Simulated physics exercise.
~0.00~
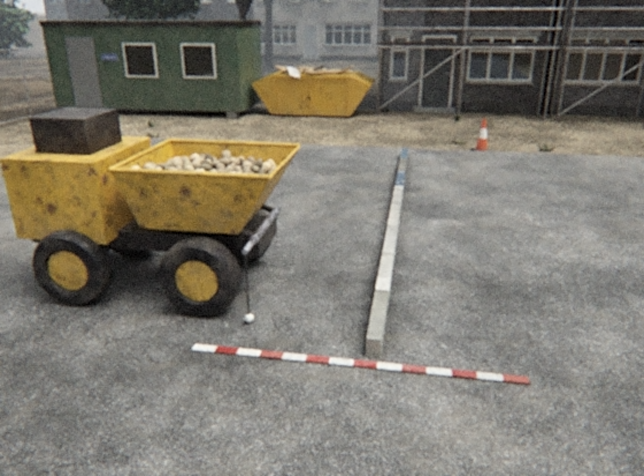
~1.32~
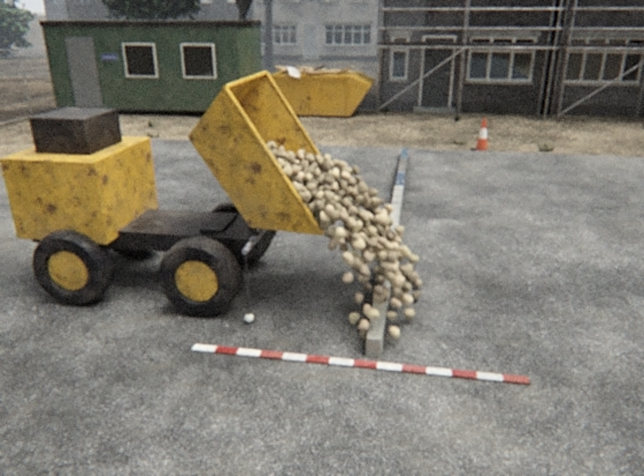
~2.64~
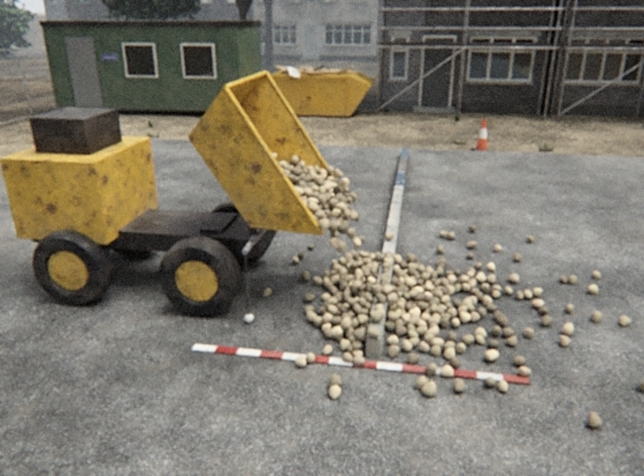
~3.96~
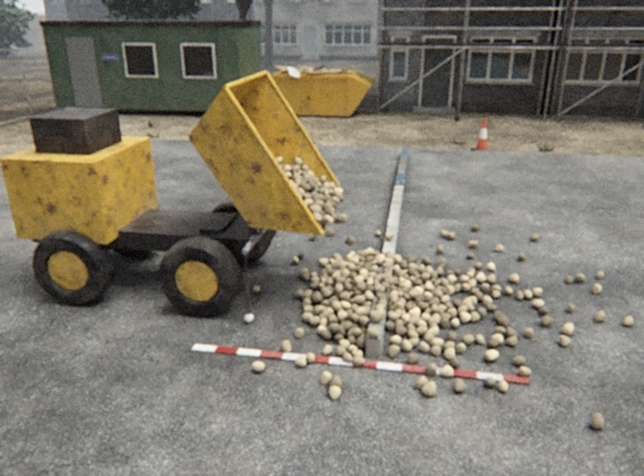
A yellow site dumper stands on grey ground, its skip loaded with round, pale stones and facing a low kerb that runs away from the viewer. The skip tips steeply forward to the right, and the stones pour over its lip in a thick stream onto the kerb. They pile up on both sides of it, some scattering far to the right and a few crossing the red and white striped bar in front. A few more slide out as the skip stays raised. At the end, many stones still sit inside the tilted skip, while the rest lie heaped around the kerb.
